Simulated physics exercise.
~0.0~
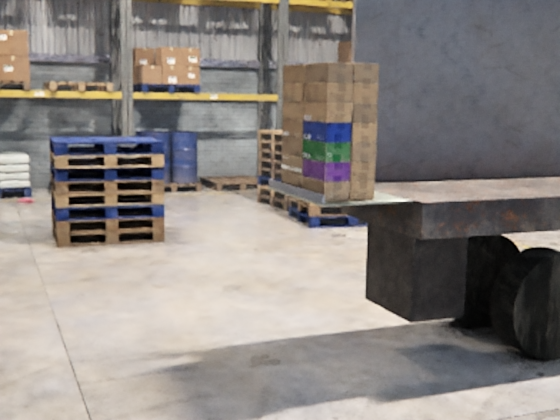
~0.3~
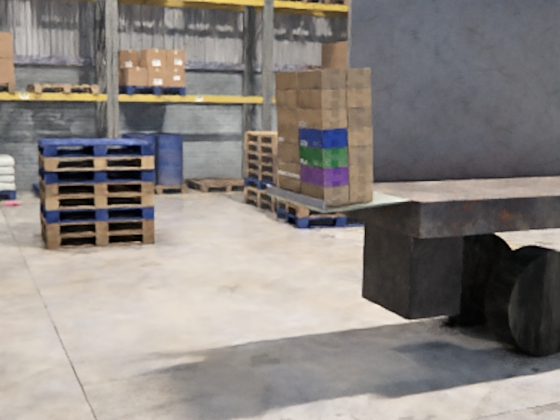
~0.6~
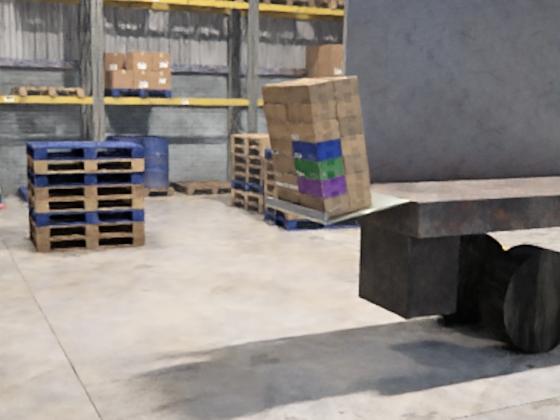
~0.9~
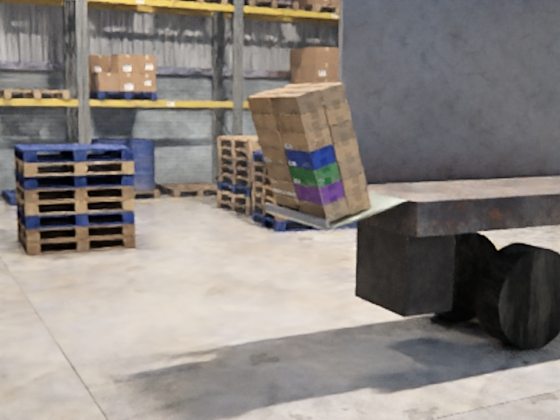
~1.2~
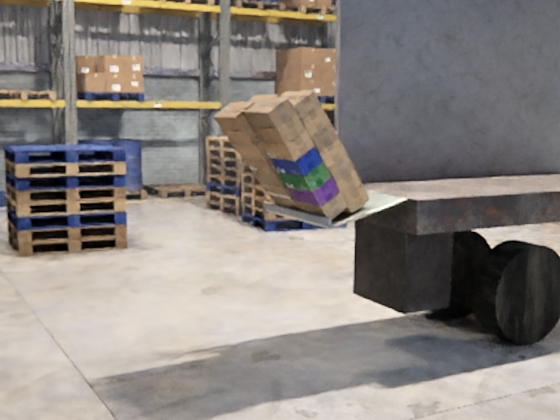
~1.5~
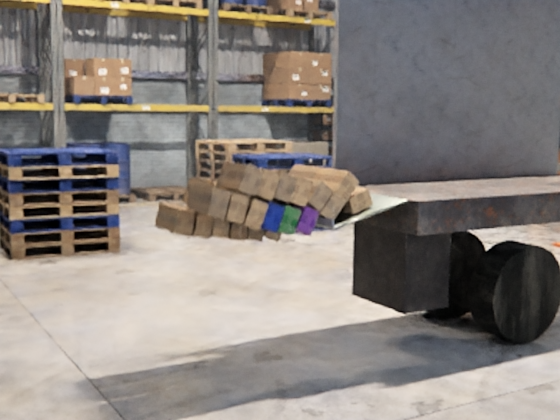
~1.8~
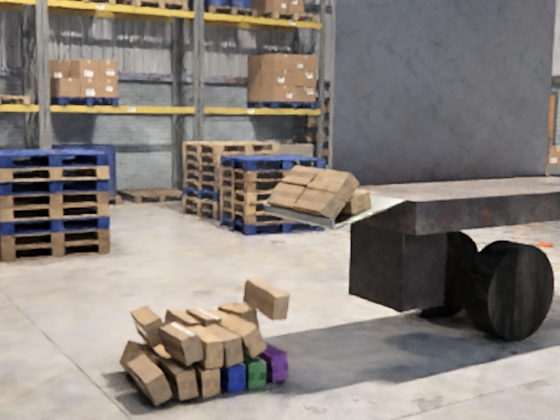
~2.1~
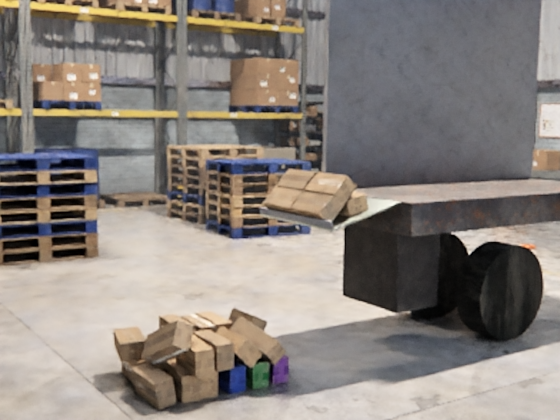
The footage shows a tall stack of brown boxes, with blue, green and purple ones among them, on a platform behind a lorry in a warehouse. The platform tilts down leftward, the stack leans and topples off, and most boxes end heaped on the floor while a few remain aboard.
